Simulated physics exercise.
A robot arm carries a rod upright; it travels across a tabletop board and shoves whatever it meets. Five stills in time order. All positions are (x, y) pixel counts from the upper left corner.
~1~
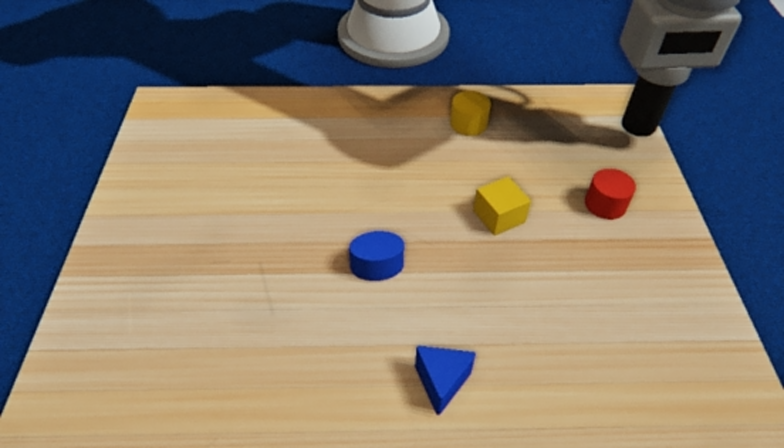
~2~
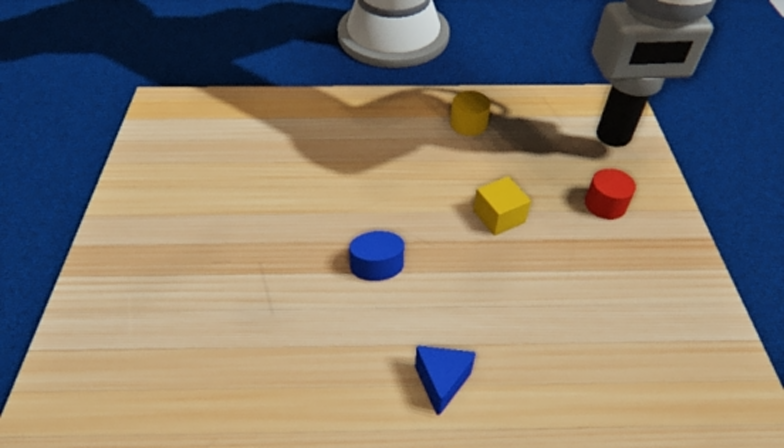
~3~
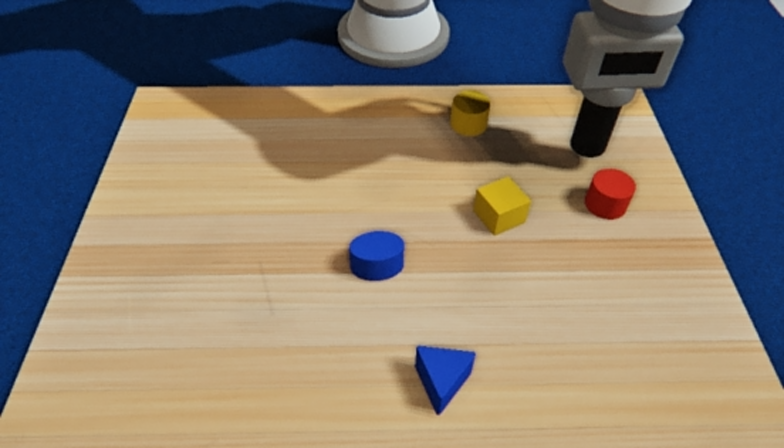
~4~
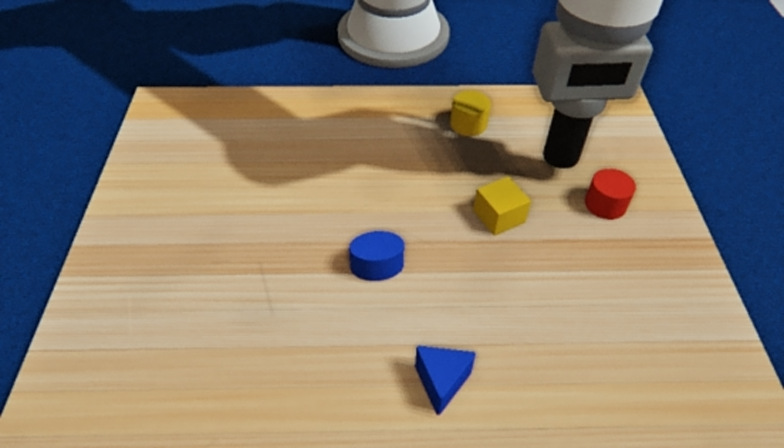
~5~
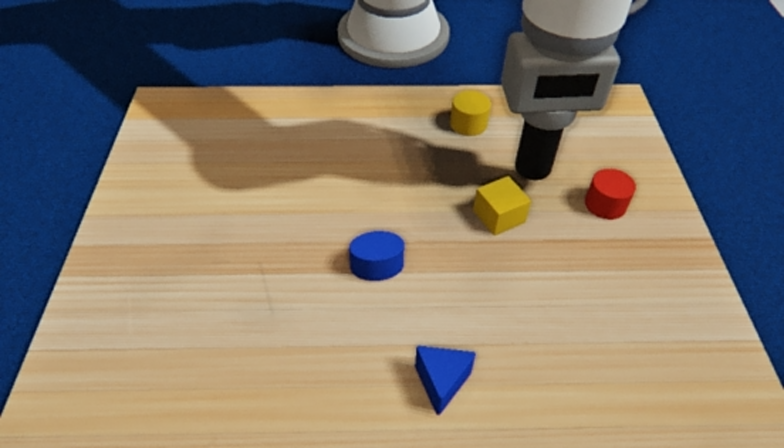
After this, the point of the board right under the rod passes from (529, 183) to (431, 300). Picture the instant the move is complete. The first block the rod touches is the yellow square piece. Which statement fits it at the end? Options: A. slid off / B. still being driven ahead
B - still being driven ahead.
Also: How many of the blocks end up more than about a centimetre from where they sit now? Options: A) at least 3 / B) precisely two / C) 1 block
(C)
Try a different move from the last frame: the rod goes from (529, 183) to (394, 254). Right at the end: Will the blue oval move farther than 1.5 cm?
Yes, I think so.
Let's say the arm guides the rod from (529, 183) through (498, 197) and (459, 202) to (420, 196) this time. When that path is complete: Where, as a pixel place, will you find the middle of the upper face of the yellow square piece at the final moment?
The centre of its top face lies at (484, 208).
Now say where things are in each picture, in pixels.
Tip of the rod (638, 127), middles of tops, blue oval (377, 245), yellow square piece (504, 194), in the first frame.
Rod (613, 137), nothing pushed, in the second frame.
Rod (587, 147), nothing pushed, in the third frame.
Rod (560, 158), nothing pushed, in the fourth frame.
Rod (533, 169), blue oval (377, 245), yellow square piece (504, 194), in the fifth frame.
What follows on the original path. One third of the way, rod (502, 204); yellow square piece (483, 220), turned 20° anticlockwise.
Two thirds of the way, rod (468, 242); yellow square piece (452, 265), turned 35° anticlockwise.
At the end, rod (432, 286); blue oval unmoved; yellow square piece (417, 314), turned 45° anticlockwise.
